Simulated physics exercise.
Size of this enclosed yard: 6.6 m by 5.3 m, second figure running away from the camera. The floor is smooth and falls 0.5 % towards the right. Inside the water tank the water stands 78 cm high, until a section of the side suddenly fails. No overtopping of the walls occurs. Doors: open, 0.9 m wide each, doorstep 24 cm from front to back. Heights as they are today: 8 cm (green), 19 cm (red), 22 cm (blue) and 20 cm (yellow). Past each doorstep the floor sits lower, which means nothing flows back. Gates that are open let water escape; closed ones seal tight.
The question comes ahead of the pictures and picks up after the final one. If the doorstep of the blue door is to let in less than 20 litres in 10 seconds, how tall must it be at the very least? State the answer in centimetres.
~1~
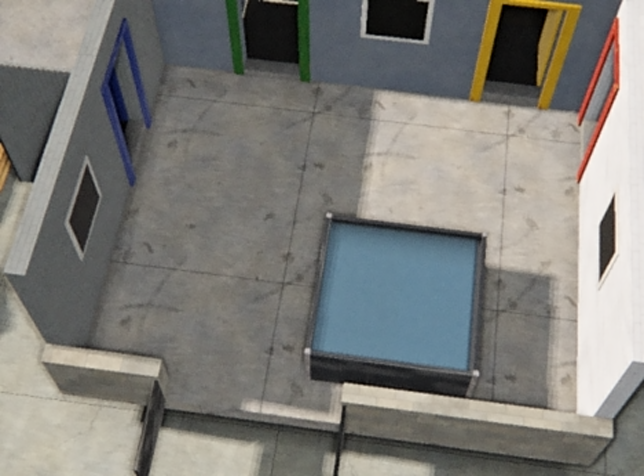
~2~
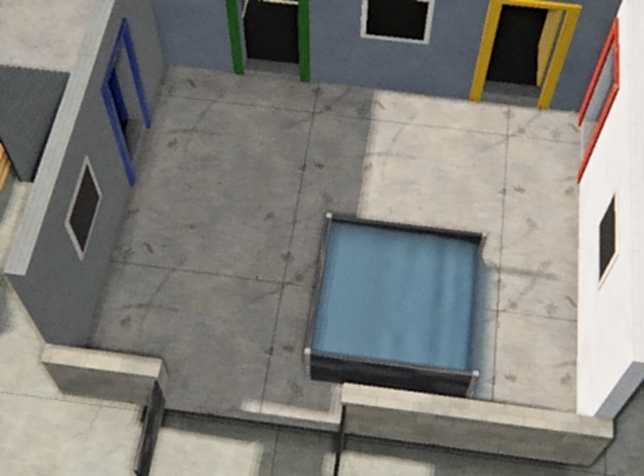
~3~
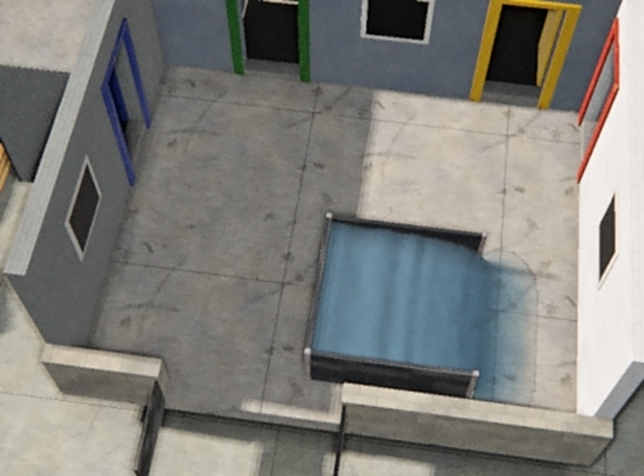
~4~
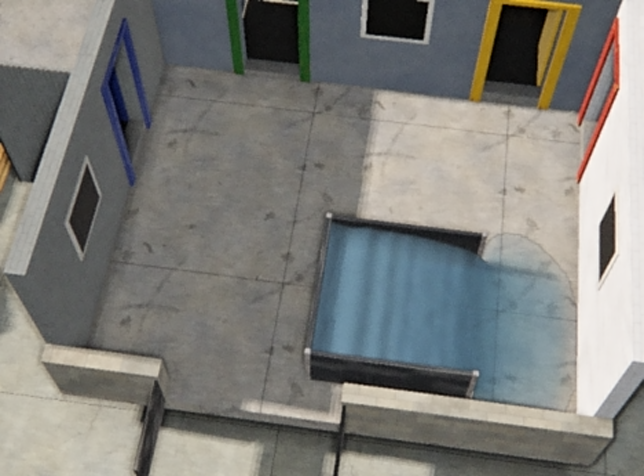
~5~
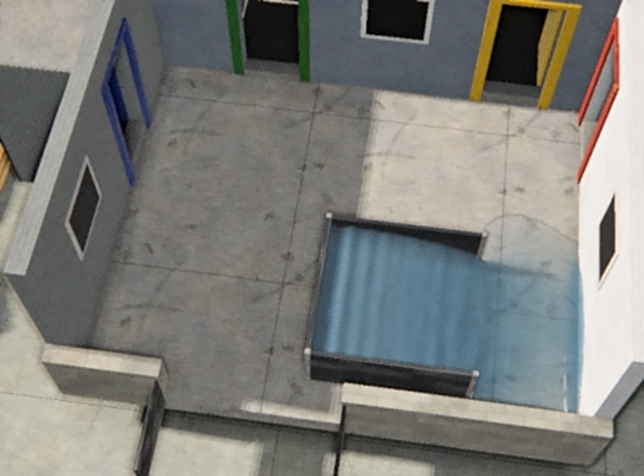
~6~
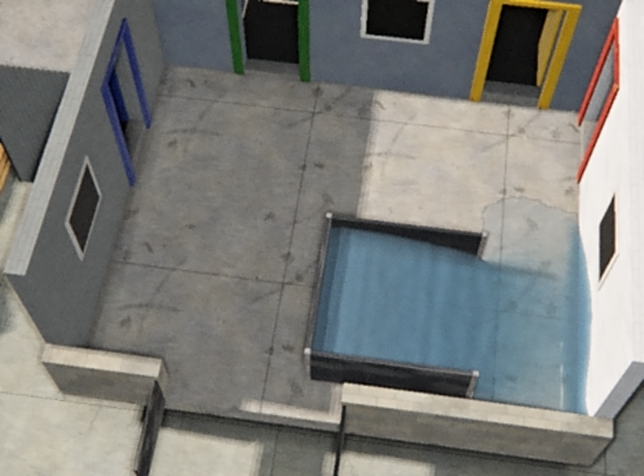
At the very least, close to 9.5 cm.
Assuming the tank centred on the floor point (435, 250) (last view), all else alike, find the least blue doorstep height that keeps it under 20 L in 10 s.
Then it needs to be around 11.5 cm high.
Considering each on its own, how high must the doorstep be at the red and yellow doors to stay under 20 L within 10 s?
About 21 cm at red and 28 cm at yellow.
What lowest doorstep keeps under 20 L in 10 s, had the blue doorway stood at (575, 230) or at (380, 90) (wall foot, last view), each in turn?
Minimums: About 21 cm and 7.5 cm.
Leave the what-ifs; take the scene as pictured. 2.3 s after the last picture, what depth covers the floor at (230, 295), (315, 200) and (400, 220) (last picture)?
Close to 0, 0 and 0 cm, one after the other.
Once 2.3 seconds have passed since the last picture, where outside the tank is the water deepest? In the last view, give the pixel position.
(574, 124).
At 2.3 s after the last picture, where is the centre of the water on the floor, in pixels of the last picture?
I'd say around (470, 281).
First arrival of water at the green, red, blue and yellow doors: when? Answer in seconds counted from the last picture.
The green door at 2.4 s, the red door at 0.4 s, the blue door at 3.8 s, the yellow door at 1.1 s.
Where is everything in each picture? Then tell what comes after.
In the first frame, the water tank at (399, 294) is whole and still, 78 cm deep; the blue door at (129, 113) is dry.
In the second frame, the gap is at (473, 319), the front 0.3 m out at (487, 395); the back of the water tank holds 78 cm.
In the third frame, water pours out at (472, 322) and has run 0.8 m, to (528, 388); about 14 cm deep outside, 78 cm at the back.
In the fourth frame, the gap is at (471, 323), the front 1.3 m out at (565, 397); the back of the water tank holds 75 cm.
In the fifth frame, water pours out at (471, 323) and has run 1.5 m, to (576, 248); about 14 cm deep outside, 66 cm at the back.
In the sixth frame, the gap is at (471, 323), the front 1.7 m out at (576, 220); the back of the water tank holds 67 cm; the blue door at (129, 113), 5.6 m from the gap, is still 5.3 m from the nearest water.
Then, 0.7 s after the last picture water covers 20 % of the floor, deepest (64 cm) near (569, 423); it has not reached the blue door.
Then, 2.3 s after the last picture water covers 45 % of the floor, deepest (40 cm) near (574, 124); it has not reached the blue door.
Then, 9.3 s after the last picture water covers 100 % of the floor, deepest (14 cm) near (574, 114); 7 cm at the blue door, 0 litres in over its 22 cm doorstep.
At the blue door as built, the water peaked near 14 cm, 5.1 s after the last picture.
With a doorstep of 8.5 cm, 32 litres would have come in within the 10 s; with 11.5 cm, 6 litres. So under 20 litres takes about 9.5 cm.
